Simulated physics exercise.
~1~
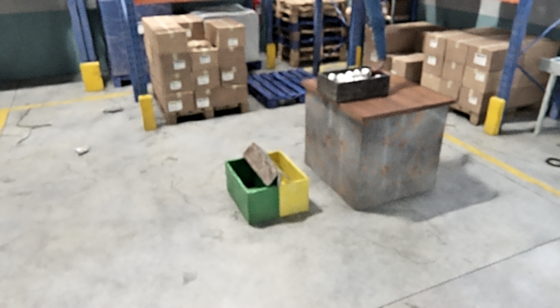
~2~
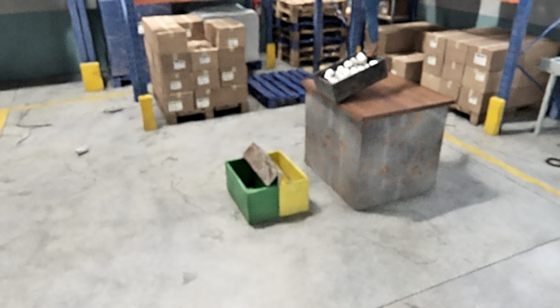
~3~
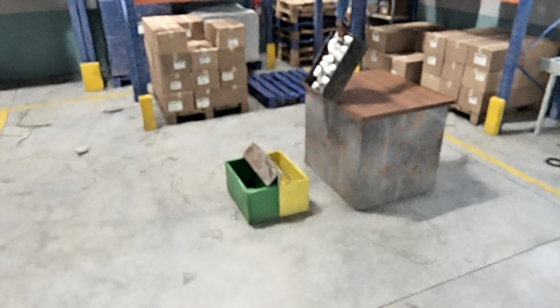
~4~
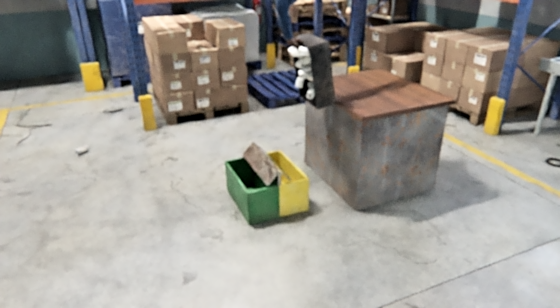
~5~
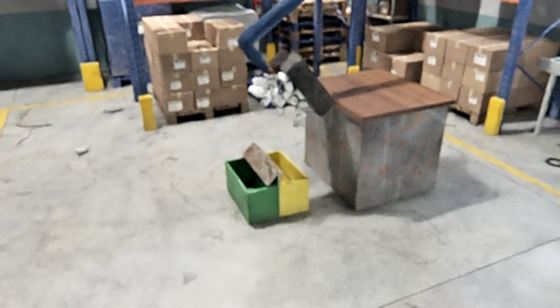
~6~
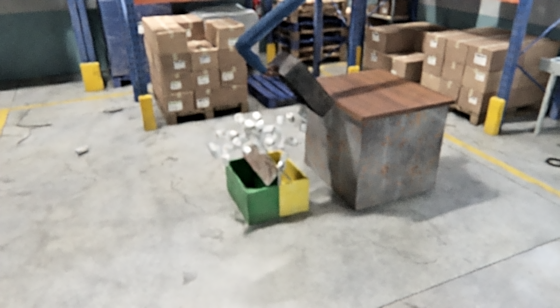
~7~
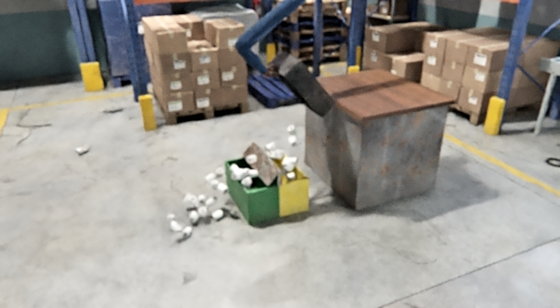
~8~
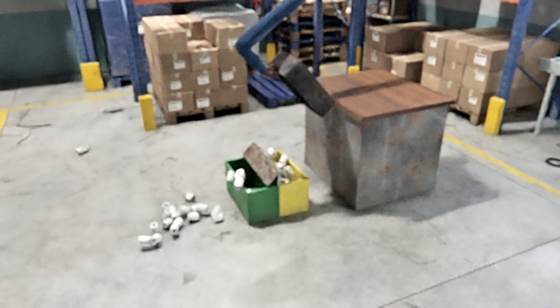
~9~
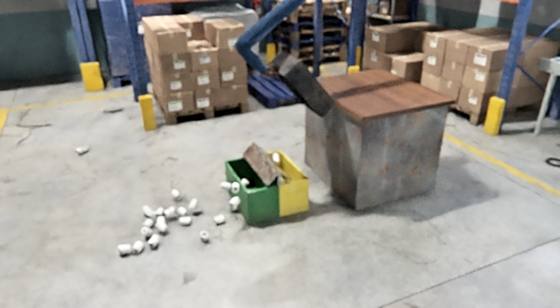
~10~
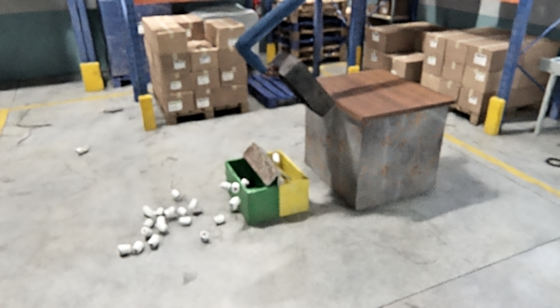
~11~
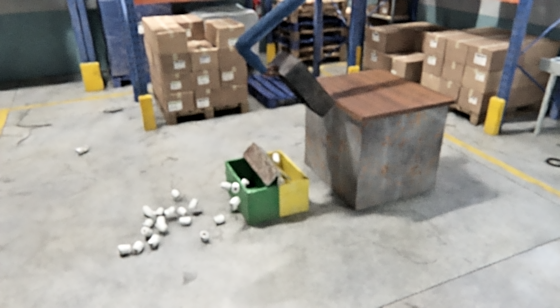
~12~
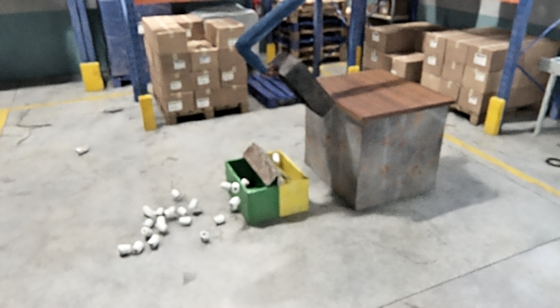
A blue arm tipped a black box of white rolls leftward off a wood-topped bench, spilling them toward the green and yellow bins below; some landed in the bins, but many scattered across the floor to the left and lay still.
